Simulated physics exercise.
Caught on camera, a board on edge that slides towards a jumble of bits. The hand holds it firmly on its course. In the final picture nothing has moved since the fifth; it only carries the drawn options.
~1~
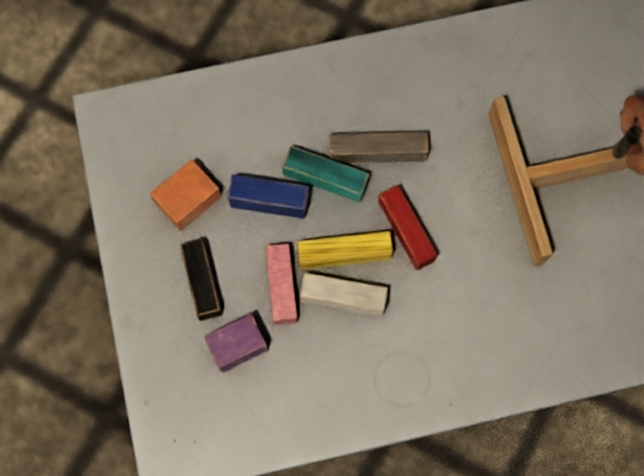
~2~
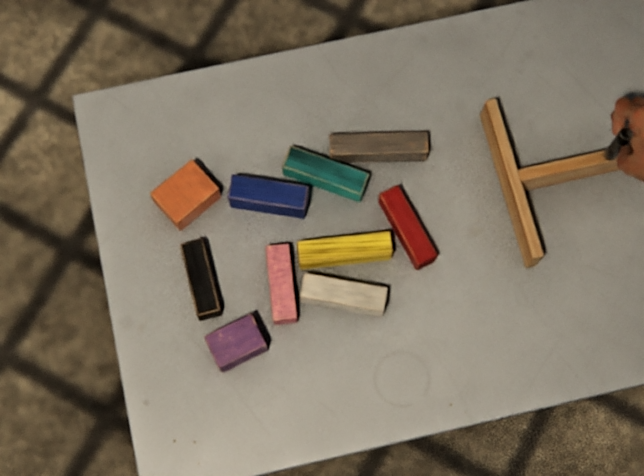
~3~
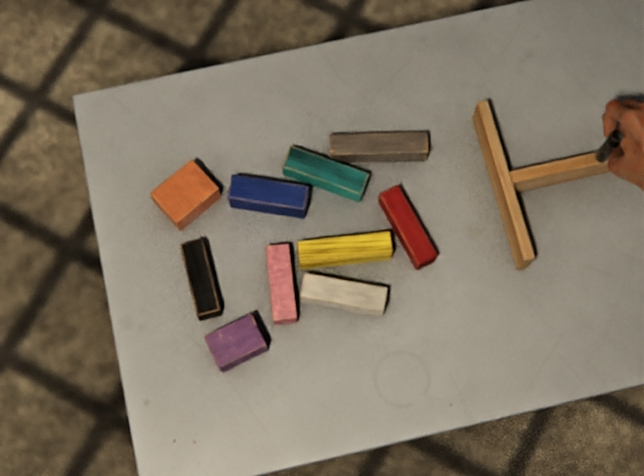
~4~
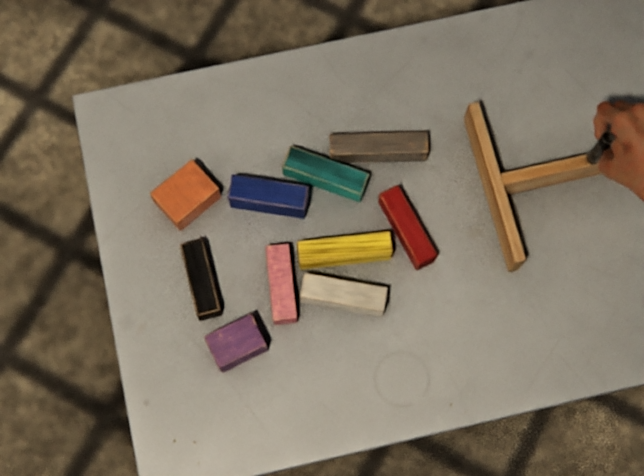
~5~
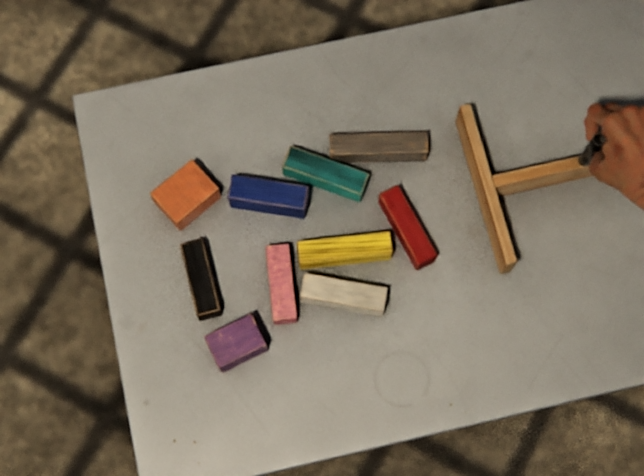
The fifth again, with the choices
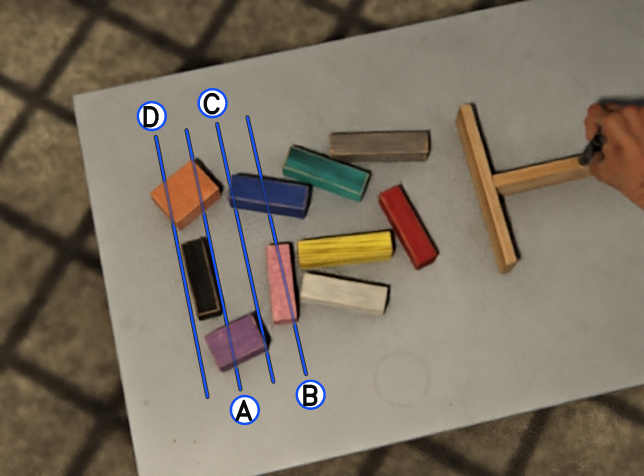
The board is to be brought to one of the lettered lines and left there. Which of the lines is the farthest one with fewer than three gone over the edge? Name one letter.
D is the last line within the limit.
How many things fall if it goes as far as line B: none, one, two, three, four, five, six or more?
By then, none.
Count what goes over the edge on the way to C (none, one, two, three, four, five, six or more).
By then, none.
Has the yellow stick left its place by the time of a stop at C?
By then, yes.
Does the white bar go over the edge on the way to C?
By then, no.
On the marked copy, A at (212, 255); B at (276, 241); C at (244, 248); D at (181, 262).
Taking D. A third of the way, board (380, 206); grey bar (308, 141); turquoise stick (314, 172).
Two thirds of the way, board (270, 230); orange block (153, 209); black stick (172, 291).
When it is over, board (181, 250); black stick over the edge; orange block over the edge; two fallen.
As for the rest, A is within the limit but short; B is within the limit but short; C is within the limit but short.
